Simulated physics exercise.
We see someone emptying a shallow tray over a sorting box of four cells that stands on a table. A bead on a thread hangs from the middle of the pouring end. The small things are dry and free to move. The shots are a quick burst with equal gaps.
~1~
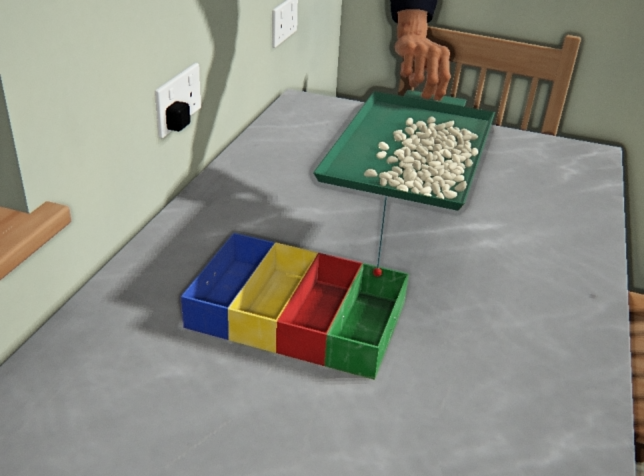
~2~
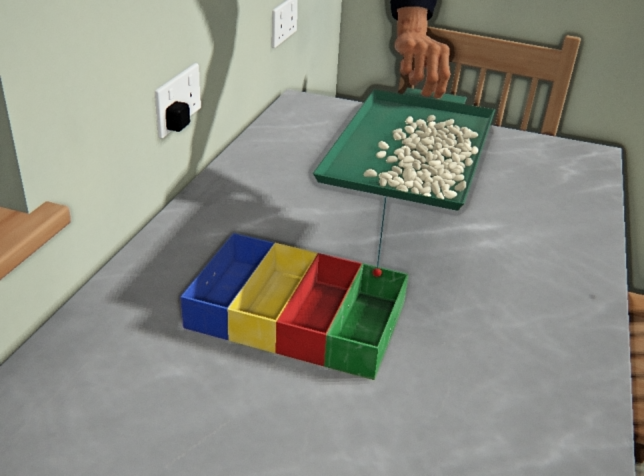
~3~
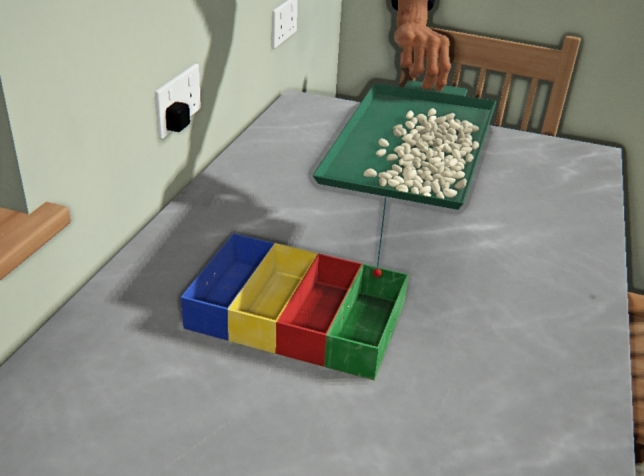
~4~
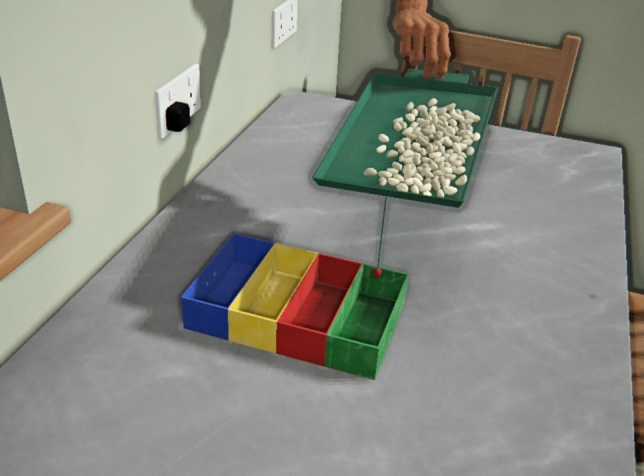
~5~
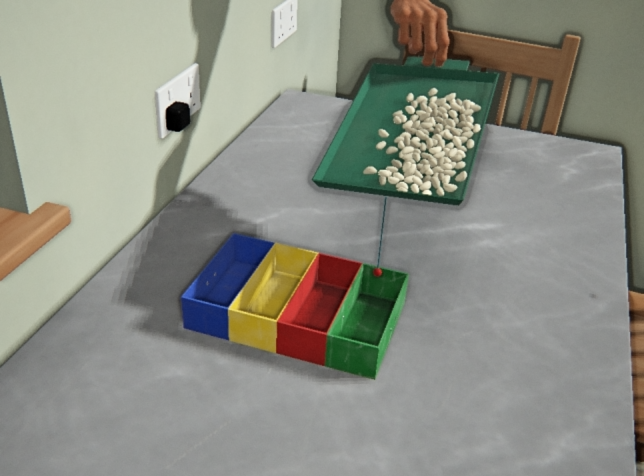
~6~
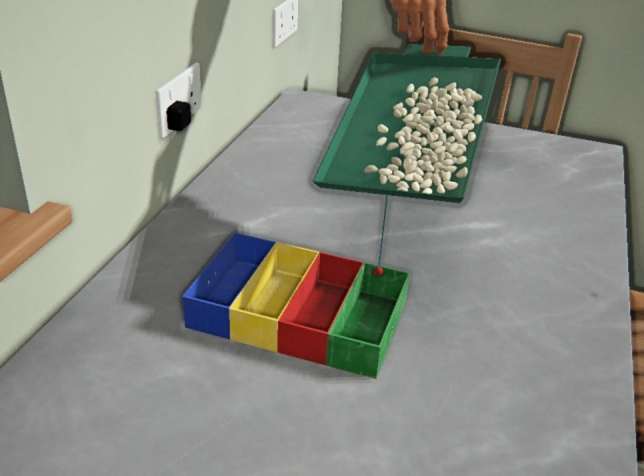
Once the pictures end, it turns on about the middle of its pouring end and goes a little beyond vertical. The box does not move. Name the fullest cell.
Most goes to the red cell.
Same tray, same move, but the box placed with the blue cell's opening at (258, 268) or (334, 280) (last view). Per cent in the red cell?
Near 30 % and 0 %.
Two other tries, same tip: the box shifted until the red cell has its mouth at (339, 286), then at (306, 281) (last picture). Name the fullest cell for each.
At the first place yellow, at the second the cell in red.
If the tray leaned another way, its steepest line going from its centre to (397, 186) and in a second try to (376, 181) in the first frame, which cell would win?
At the first place green, at the second the red cell.
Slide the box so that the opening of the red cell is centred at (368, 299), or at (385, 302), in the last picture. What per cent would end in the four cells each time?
Near 100 % and 100 %.
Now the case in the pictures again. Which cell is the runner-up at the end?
Second comes yellow.
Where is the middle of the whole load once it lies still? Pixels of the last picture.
Near (312, 312).
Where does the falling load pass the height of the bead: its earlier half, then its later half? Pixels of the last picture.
Around (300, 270) and then (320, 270).
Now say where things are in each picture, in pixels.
In the first frame, corners of the pouring end near (319, 171) and (460, 200), level; middle of the load near (431, 157), white beans; bead on its thread near (377, 272); blue cell near (206, 315); yellow cell near (253, 327); red cell near (301, 340); green cell near (352, 354).
In the second frame, corners of the pouring end near (319, 172) and (460, 200), level; middle of the load near (431, 156).
In the third frame, corners of the pouring end near (319, 174) and (459, 199), tipped barely, lowest at the left corner; middle of the load near (431, 153).
In the fourth frame, corners of the pouring end near (318, 176) and (459, 198), tipped a little, lowest at the left corner; middle of the load near (431, 147).
In the fifth frame, corners of the pouring end near (318, 178) and (459, 196), tipped a little, lowest at the left corner; middle of the load near (431, 141).
In the sixth frame, corners of the pouring end near (319, 179) and (460, 194), tipped clearly, lowest at the left corner; middle of the load near (432, 135); blue cell near (207, 315); yellow cell near (254, 327); red cell near (303, 340); green cell near (353, 353).
Shortly afterwards, tray tipped steeply; the bulk on the tray; only a few in the yellow cell; near a quarter falling or outside the box.
Next, tray tipped right over; only a few on the tray; near half in the red cell; near a third in the yellow cell; a little in the green cell; a little falling or outside the box.
Some moments later, tray tipped past a quarter turn; near half in the red cell; near a third in the yellow cell; near a quarter in the green cell; only a few falling or outside the box.
In the end, tray tipped past a quarter turn; near half in the red cell; near a third in the yellow cell; near a quarter in the green cell; none at all in the blue cell; only a few outside the box.
